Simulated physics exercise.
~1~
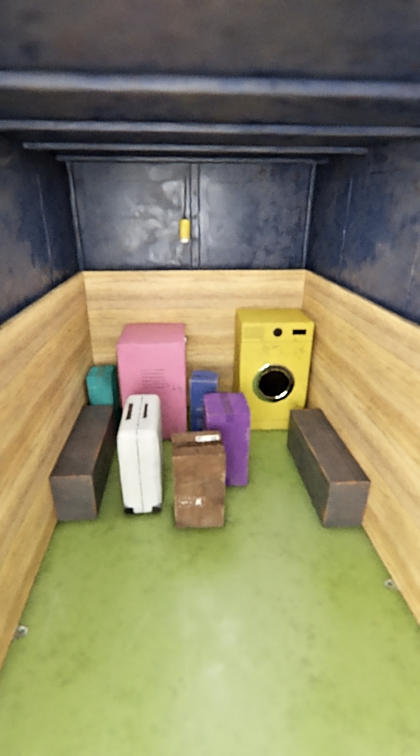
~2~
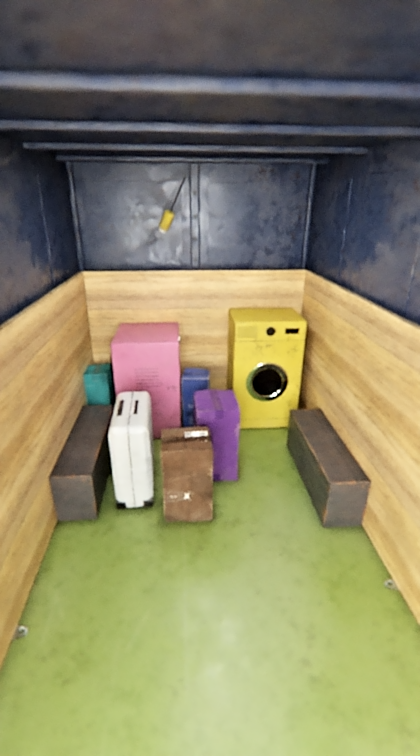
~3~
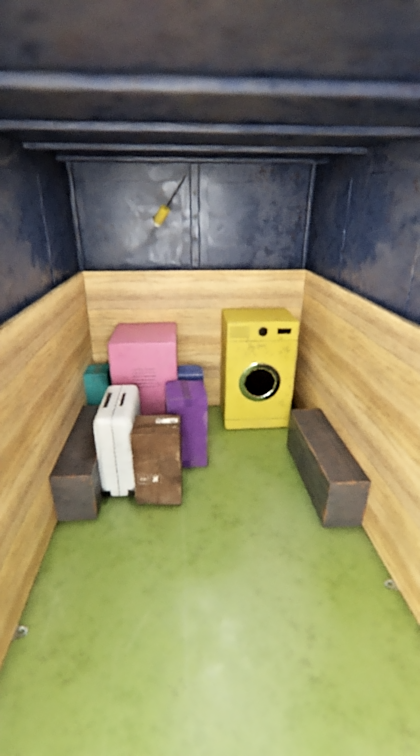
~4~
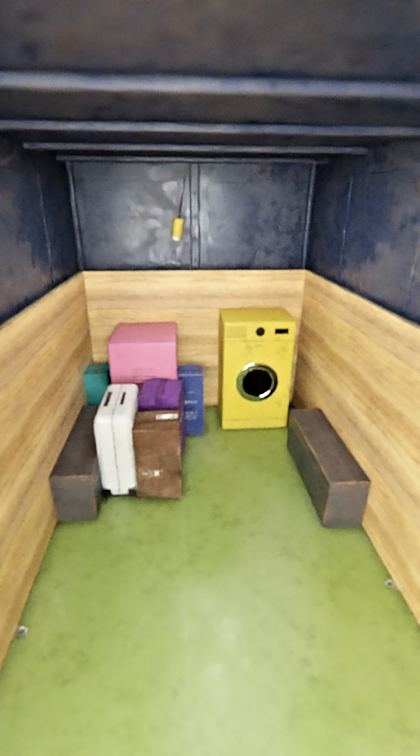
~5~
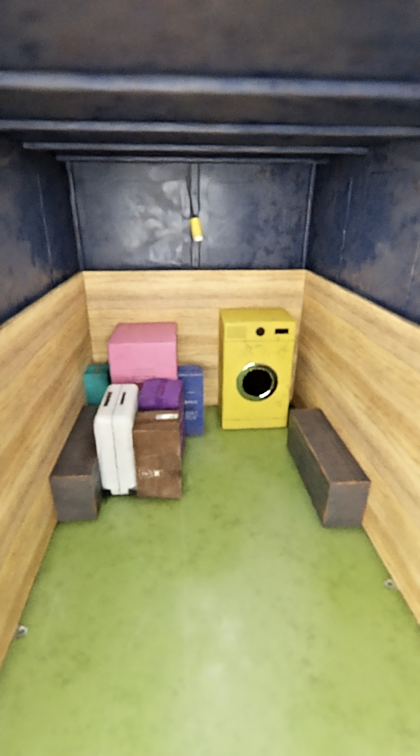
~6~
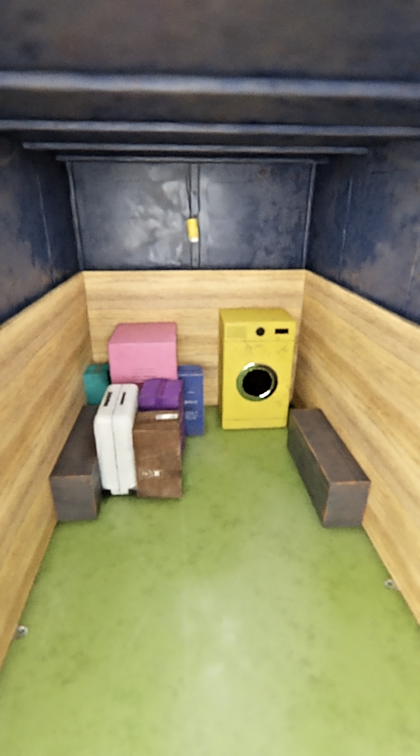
In the back of a moving van, a yellow lamp swung while the suitcases, boxes and yellow washing machine slid a short way left, the purple case settling behind the brown one, and everything ended still and upright, bunched on the left apart from the washer.
